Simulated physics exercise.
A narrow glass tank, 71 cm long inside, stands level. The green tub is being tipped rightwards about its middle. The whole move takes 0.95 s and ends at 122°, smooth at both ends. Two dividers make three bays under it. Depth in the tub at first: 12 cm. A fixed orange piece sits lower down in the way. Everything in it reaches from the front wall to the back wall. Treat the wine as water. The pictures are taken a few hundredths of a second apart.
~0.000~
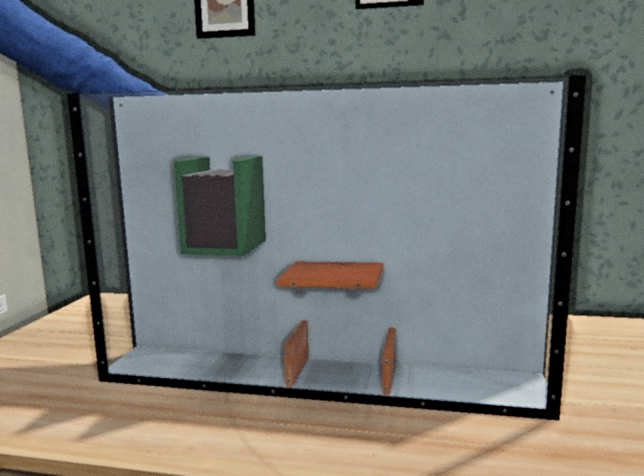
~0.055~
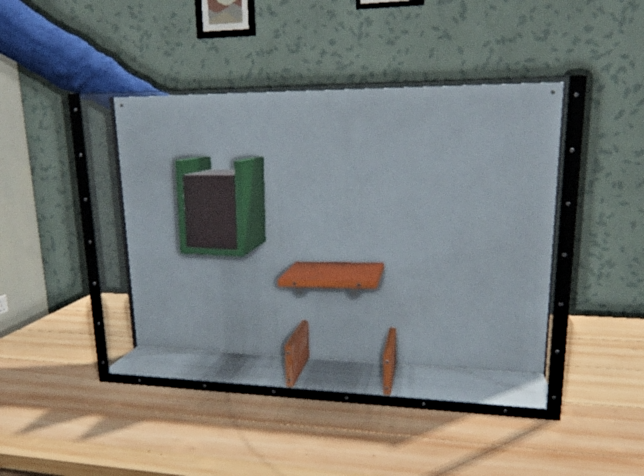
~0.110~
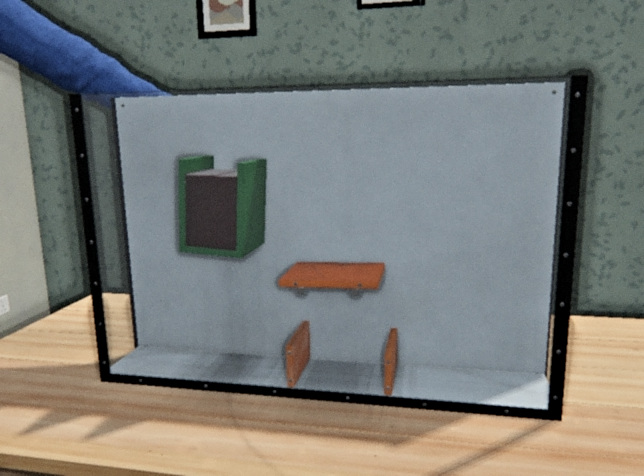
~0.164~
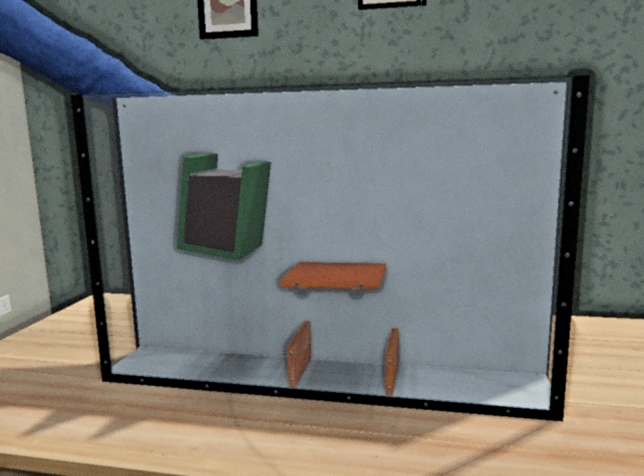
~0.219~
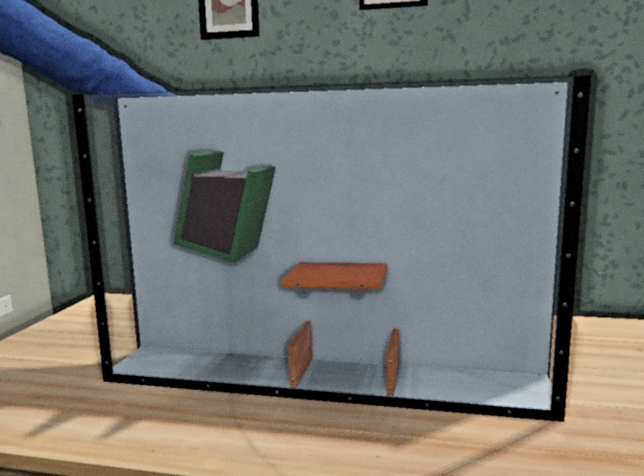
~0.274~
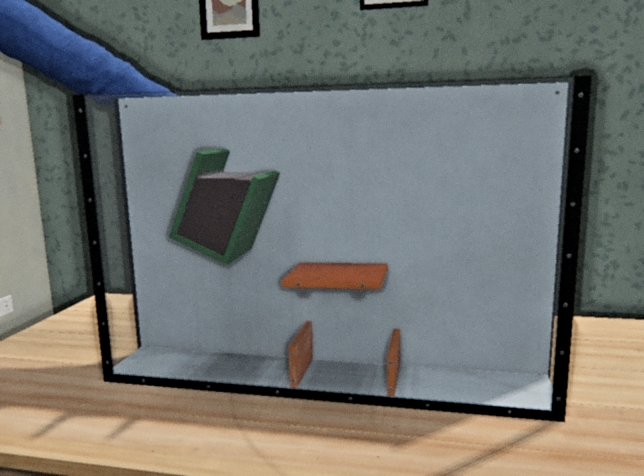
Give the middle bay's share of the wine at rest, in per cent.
Close to 30 per cent of it.
After 0.48 s 100 per cent has yet to come down; below, left 0, middle 0, right 0.
After 0.74 s 98 per cent has yet to come down; below, left 2, middle 0, right 0.
After 1.08 s 9 per cent has yet to come down; below, left 32, middle 25, right 35.
In the end the left bay holds 32, the middle 29 and the right 39 per cent.
